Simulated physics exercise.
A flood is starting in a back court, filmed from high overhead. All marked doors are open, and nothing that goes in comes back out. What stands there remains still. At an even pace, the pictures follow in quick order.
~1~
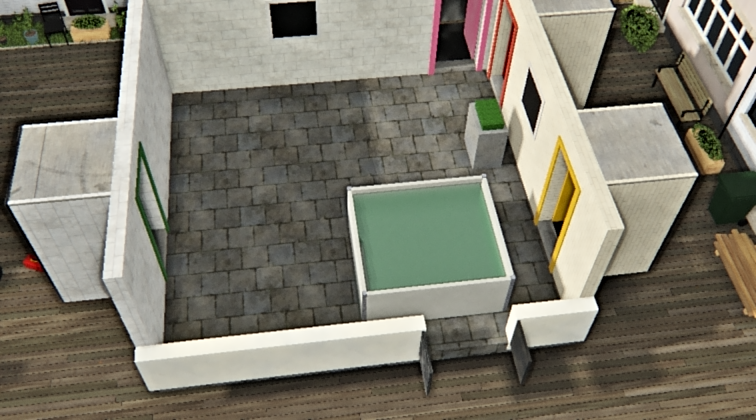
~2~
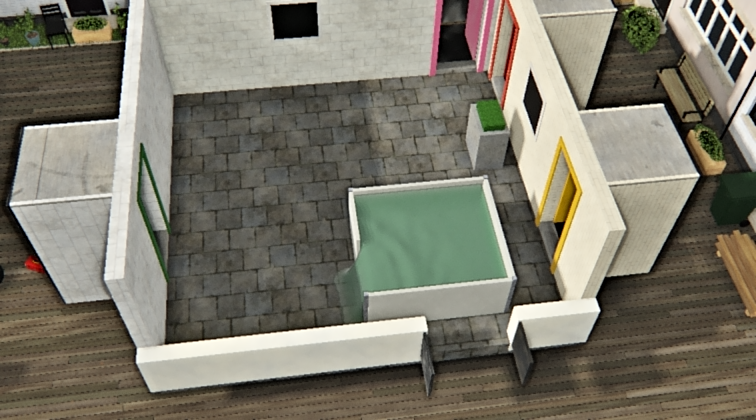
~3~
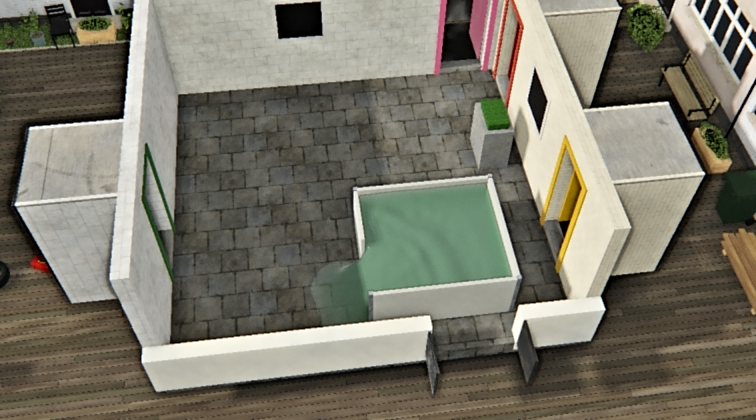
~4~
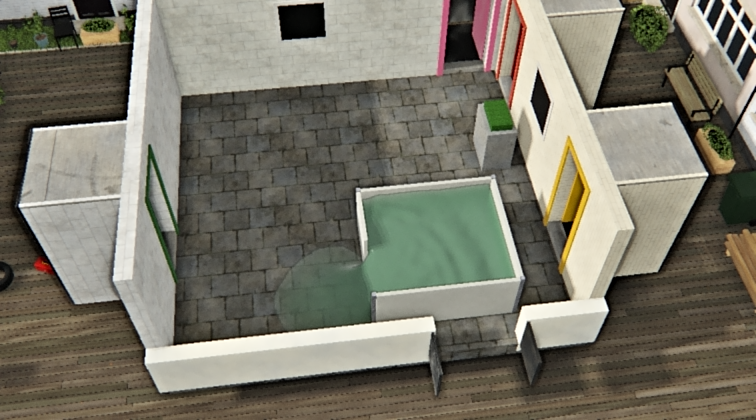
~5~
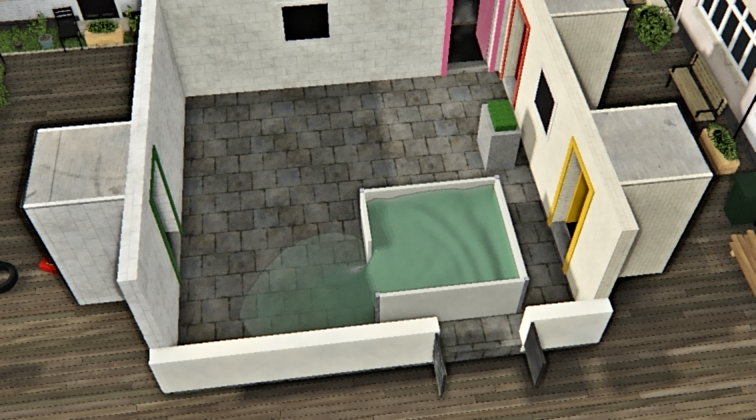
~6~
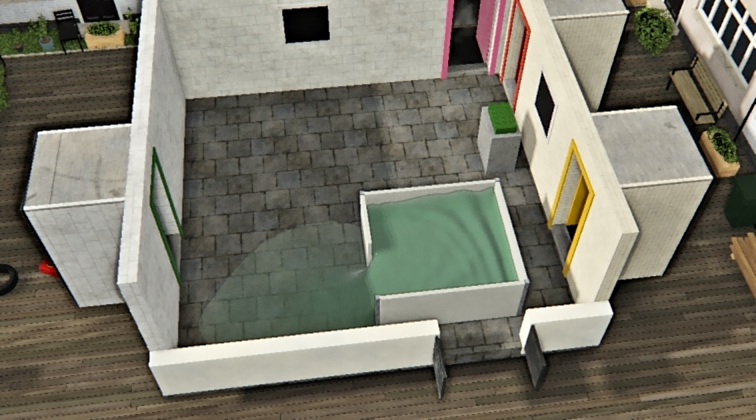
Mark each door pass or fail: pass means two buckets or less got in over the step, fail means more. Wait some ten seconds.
Pink door - fail, yellow door - pass, green door - fail, red door - fail.
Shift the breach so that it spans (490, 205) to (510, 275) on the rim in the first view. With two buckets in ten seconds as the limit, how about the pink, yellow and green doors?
Pink takes more, yellow is over, green lets less in.
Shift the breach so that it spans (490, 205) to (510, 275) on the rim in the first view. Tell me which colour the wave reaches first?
My answer is the yellow door.
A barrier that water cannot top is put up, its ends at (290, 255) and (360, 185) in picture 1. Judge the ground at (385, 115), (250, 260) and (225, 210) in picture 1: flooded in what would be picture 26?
Results in sequence: Bone-dry / swamped / swamped.
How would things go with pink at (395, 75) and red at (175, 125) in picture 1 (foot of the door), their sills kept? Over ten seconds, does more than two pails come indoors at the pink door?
Logged - pink door ends up lower.
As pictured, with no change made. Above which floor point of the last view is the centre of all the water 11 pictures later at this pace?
At about (351, 280).
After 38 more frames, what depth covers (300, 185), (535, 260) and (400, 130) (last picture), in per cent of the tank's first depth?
I'd say around 4 per cent, then 0 per cent, then 8 per cent.
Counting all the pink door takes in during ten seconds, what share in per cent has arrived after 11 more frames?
Roughly 0 per cent.
A moment on, water covers 25 % of the floor; the pink door not reached, the yellow door not reached, the green door under two buckets in, the red door not reached.
Next, water covers 30 % of the floor; the pink door not reached, the yellow door not reached, the green door over two buckets in, the red door not reached.
Then, water covers 50 % of the floor; the pink door not reached, the yellow door not reached, the green door far over two buckets in, the red door not reached.
Later, water covers 75 % of the floor; the pink door wet at the sill, nothing in, the yellow door wet at the sill, nothing in, the green door far over two buckets in, the red door under two buckets in.
In the end, water covers 95 % of the floor; the pink door over two buckets in, the yellow door wet at the sill, nothing in, the green door far over two buckets in, the red door far over two buckets in.
